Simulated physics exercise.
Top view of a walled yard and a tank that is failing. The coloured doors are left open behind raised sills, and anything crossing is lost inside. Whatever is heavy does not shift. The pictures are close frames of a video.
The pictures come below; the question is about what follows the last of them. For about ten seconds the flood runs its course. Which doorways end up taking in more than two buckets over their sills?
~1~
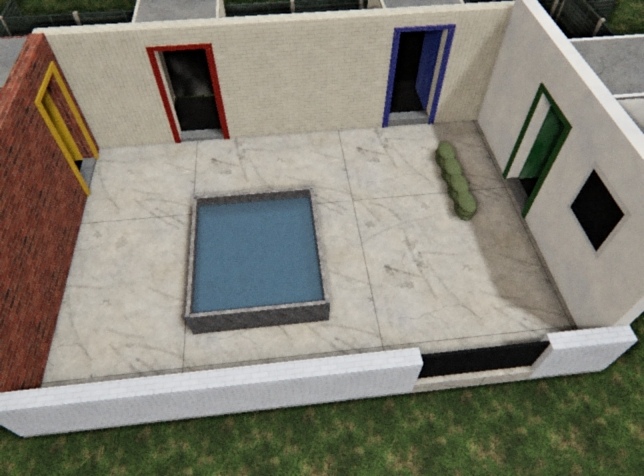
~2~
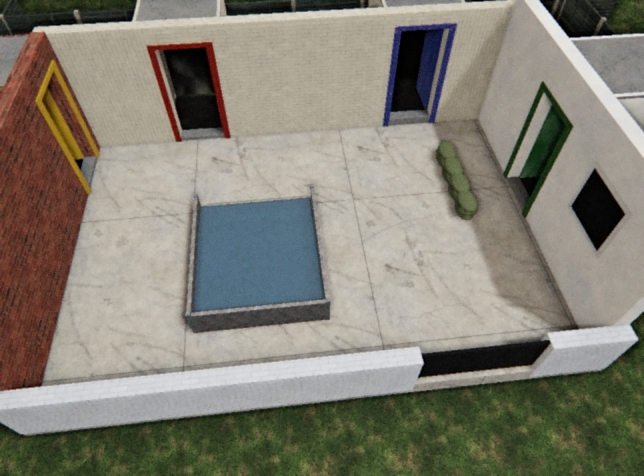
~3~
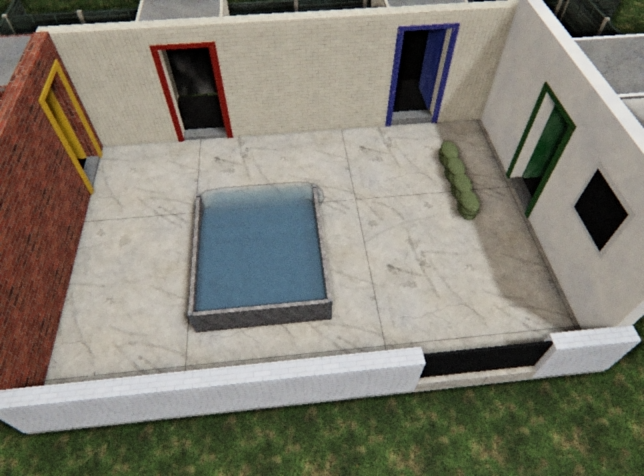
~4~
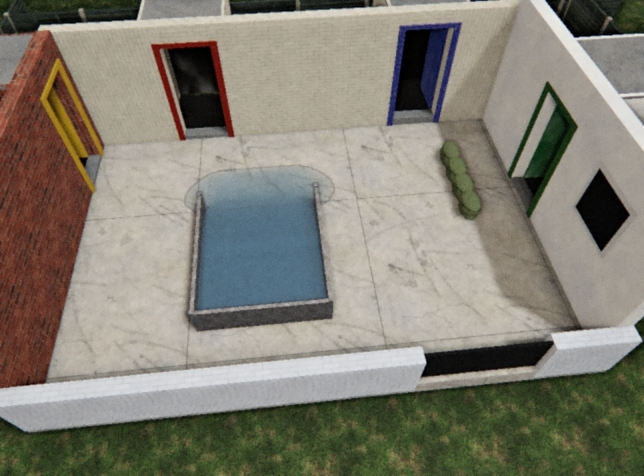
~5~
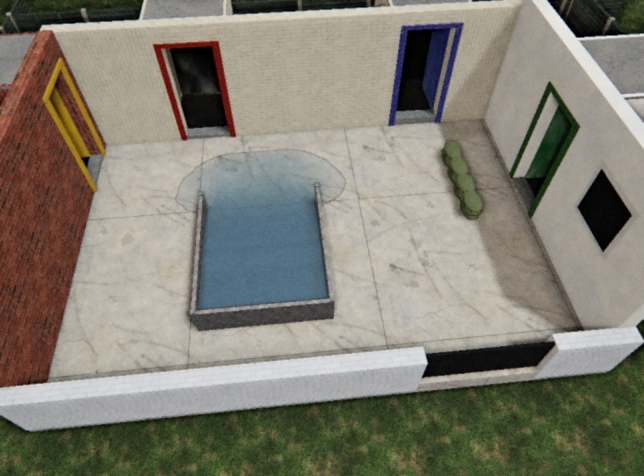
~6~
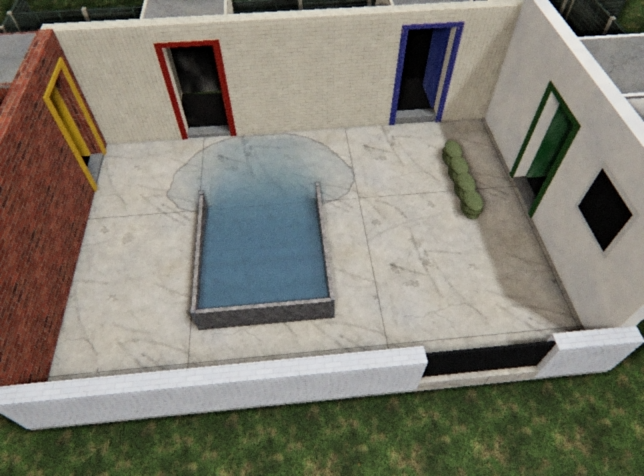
One by one: The green door lets in little enough there; the yellow door lets too much in there; the blue door lets in little enough there; the red door lets too much in there.
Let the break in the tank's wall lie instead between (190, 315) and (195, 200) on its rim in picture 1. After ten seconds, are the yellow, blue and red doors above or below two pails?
Note - yellow breaks the threshold; blue comes in lower; red comes in lower.
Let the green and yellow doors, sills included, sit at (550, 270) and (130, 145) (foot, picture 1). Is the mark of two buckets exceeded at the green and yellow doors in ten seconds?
Taking them in turn, the green one falls short and the yellow one tops the two-pail mark.
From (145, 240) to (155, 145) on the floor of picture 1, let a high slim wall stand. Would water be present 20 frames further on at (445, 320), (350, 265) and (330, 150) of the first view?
Taking the points in the order given, they are high and dry, high and dry and inundated.
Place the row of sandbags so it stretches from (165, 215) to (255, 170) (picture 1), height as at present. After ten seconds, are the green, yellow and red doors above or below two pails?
Well, the green door breaks the limit, while the yellow door comes in short and the red door comes in short.
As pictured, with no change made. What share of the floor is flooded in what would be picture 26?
It works out to about 35 in a hundred.
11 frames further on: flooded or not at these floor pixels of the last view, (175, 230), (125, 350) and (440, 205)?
The three points read clear, clear and clear.
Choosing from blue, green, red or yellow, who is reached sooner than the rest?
I choose the red-painted one.
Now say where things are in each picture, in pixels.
In the first frame, the open tank at (256, 248) is whole and still.
In the second frame, water pours out on the open tank's far side and has run to a hidden place.
In the third frame, water pours out on the open tank's far side and has run to a hidden place.
In the fourth frame, the front is at (194, 190), out from the gap on the open tank's far side.
In the fifth frame, the front is at (213, 162), out from the gap on the open tank's far side.
In the sixth frame, the front is at (223, 143), out from the gap on the open tank's far side.
A moment on, water covers 20 % of the floor; the green door not reached, the yellow door not reached, the blue door not reached, the red door under two buckets in.
Next, water covers 25 % of the floor; the green door not reached, the yellow door not reached, the blue door wet at the sill, nothing in, the red door over two buckets in.
Then, water covers 35 % of the floor; the green door not reached, the yellow door over two buckets in, the blue door wet at the sill, nothing in, the red door far over two buckets in.
Later, water covers 75 % of the floor; the green door wet at the sill, nothing in, the yellow door far over two buckets in, the blue door wet at the sill, nothing in, the red door far over two buckets in.
In the end, water covers 95 % of the floor; the green door wet at the sill, nothing in, the yellow door far over two buckets in, the blue door wet at the sill, nothing in, the red door far over two buckets in.
